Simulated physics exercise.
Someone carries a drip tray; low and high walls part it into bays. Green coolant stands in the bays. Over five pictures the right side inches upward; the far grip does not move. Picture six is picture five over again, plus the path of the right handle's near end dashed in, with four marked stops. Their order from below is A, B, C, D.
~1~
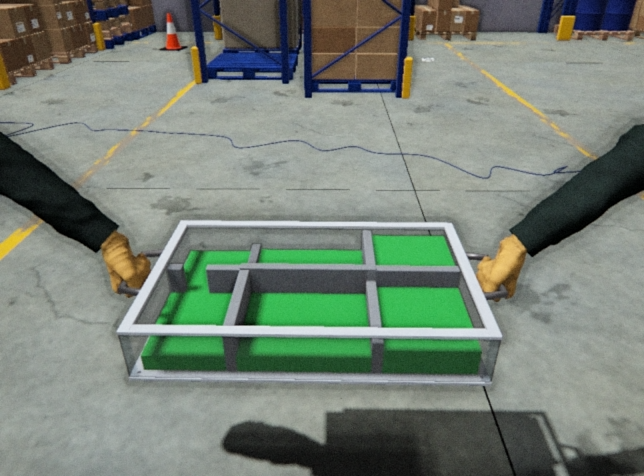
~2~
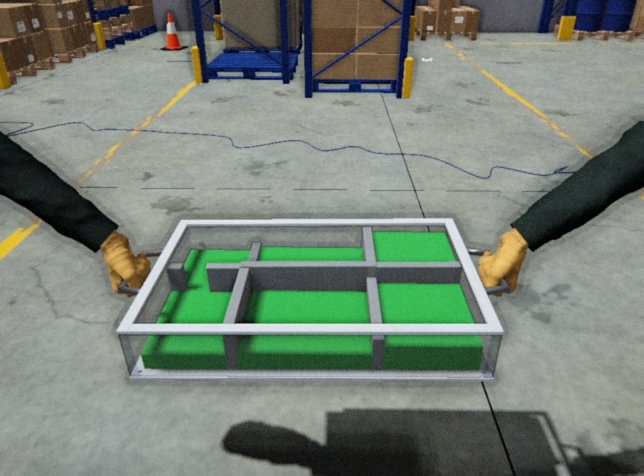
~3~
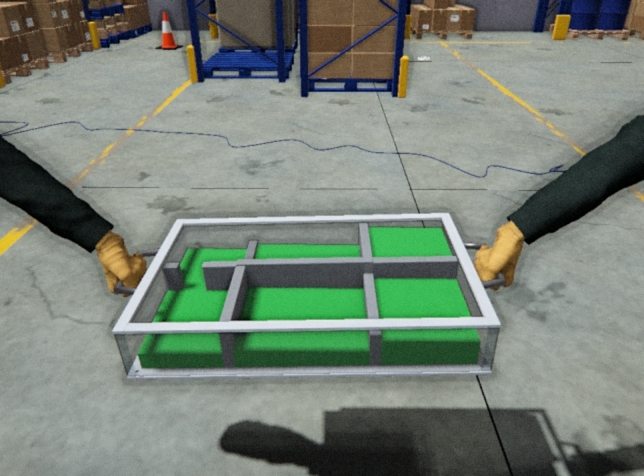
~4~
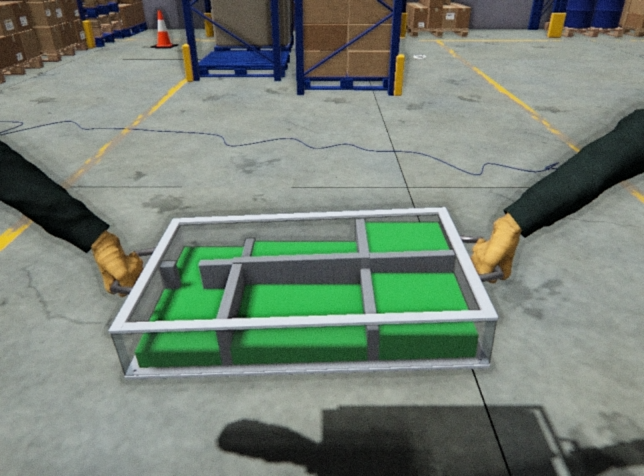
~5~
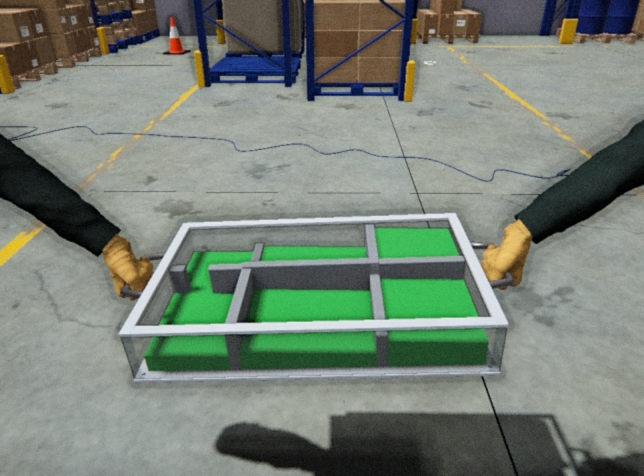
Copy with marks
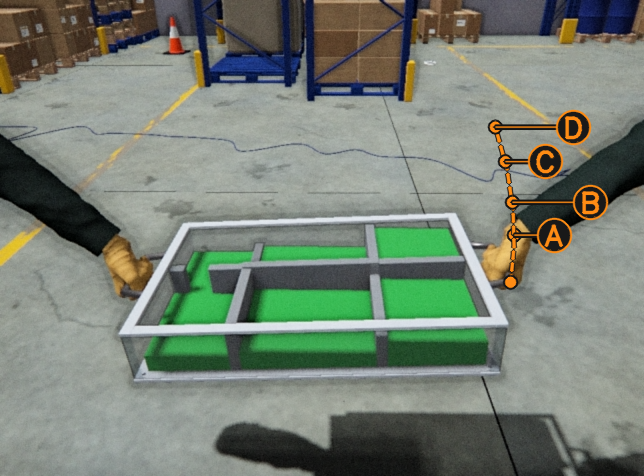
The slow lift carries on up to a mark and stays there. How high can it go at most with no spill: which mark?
Use stop C.
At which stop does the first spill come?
Here it is stop D.
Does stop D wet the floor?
Yes.
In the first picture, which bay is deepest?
That is the back right bay.
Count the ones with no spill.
Three of them.
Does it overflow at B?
No, not at all.
On the marked copy, A at (514, 235); B at (512, 202); C at (505, 161); D at (495, 127).
With A, nothing spills; the back right bay holds the most.
With B, nothing spills; the front middle bay holds the most.
With C, nothing spills; the front middle bay holds the most.
With D, about 8 % goes over the rim.
